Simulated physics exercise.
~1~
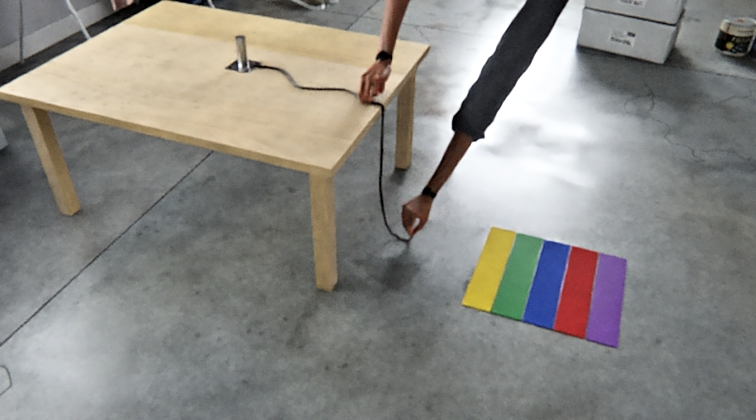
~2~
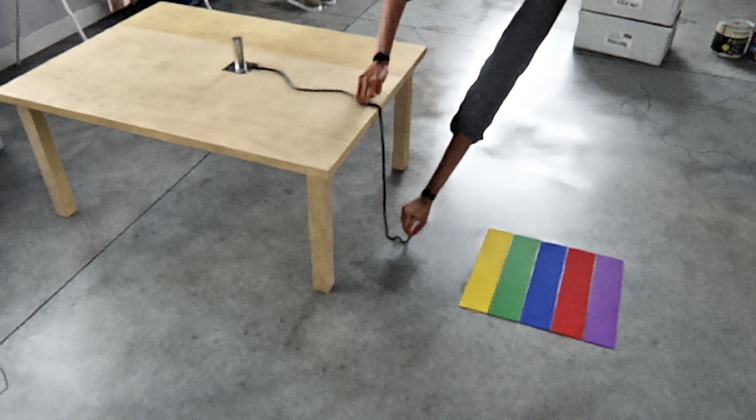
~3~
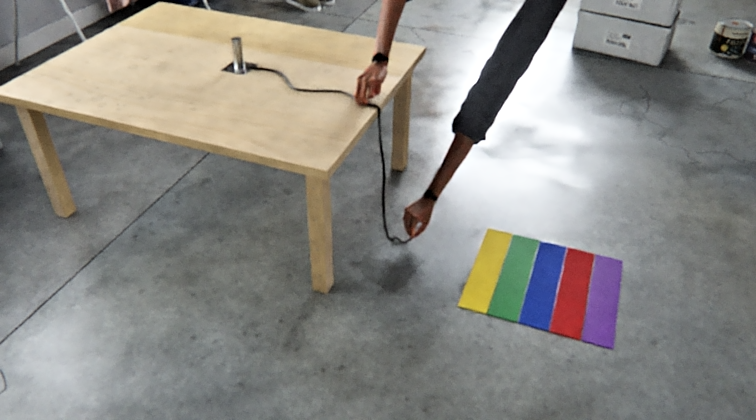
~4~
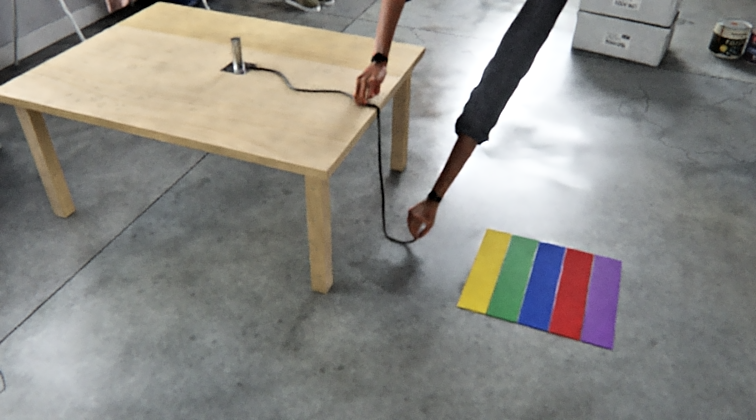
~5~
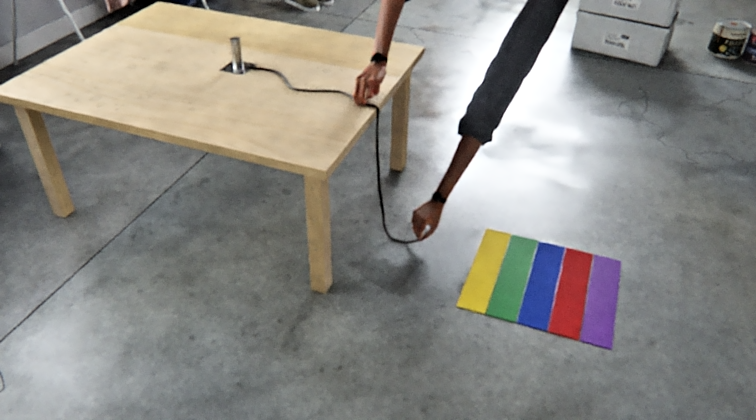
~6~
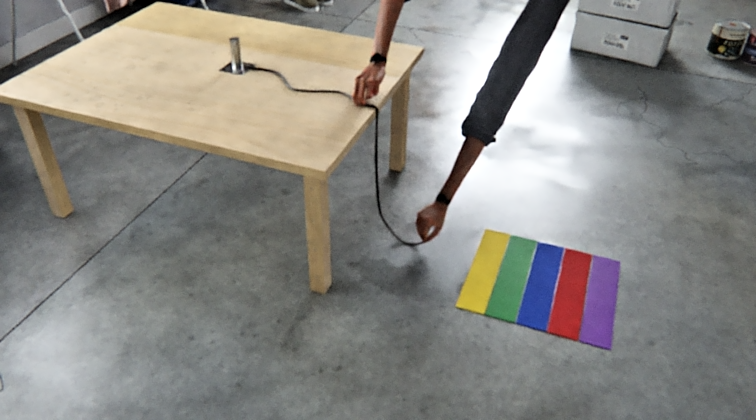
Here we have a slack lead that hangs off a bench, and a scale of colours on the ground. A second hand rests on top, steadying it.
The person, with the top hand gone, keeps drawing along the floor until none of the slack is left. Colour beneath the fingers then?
Green.
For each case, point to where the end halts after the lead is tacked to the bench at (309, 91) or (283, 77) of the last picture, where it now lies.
Estimated pixels: (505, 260), then (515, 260).
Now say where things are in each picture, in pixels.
The first picture shows end (413, 232); yellow (481, 292); green (511, 300); blue (541, 309); red (572, 317); purple (604, 326).
The second picture shows end (412, 234); lead through (272, 70) (300, 89) (355, 97) (382, 131) (384, 182) (386, 224).
The third picture shows end (414, 236).
The fourth picture shows end (418, 237); lead through (270, 70) (298, 90) (353, 98) (379, 132) (382, 182) (384, 225).
The fifth picture shows end (423, 238).
The sixth picture shows end (427, 240); lead through (269, 71) (297, 90) (352, 98) (377, 132) (377, 182) (387, 226).
Early on, end near (464, 249); short of the strips.
Midway, end near (497, 258); over yellow.
At the end of the slack, end near (517, 263); over green. It halts on the green strip.
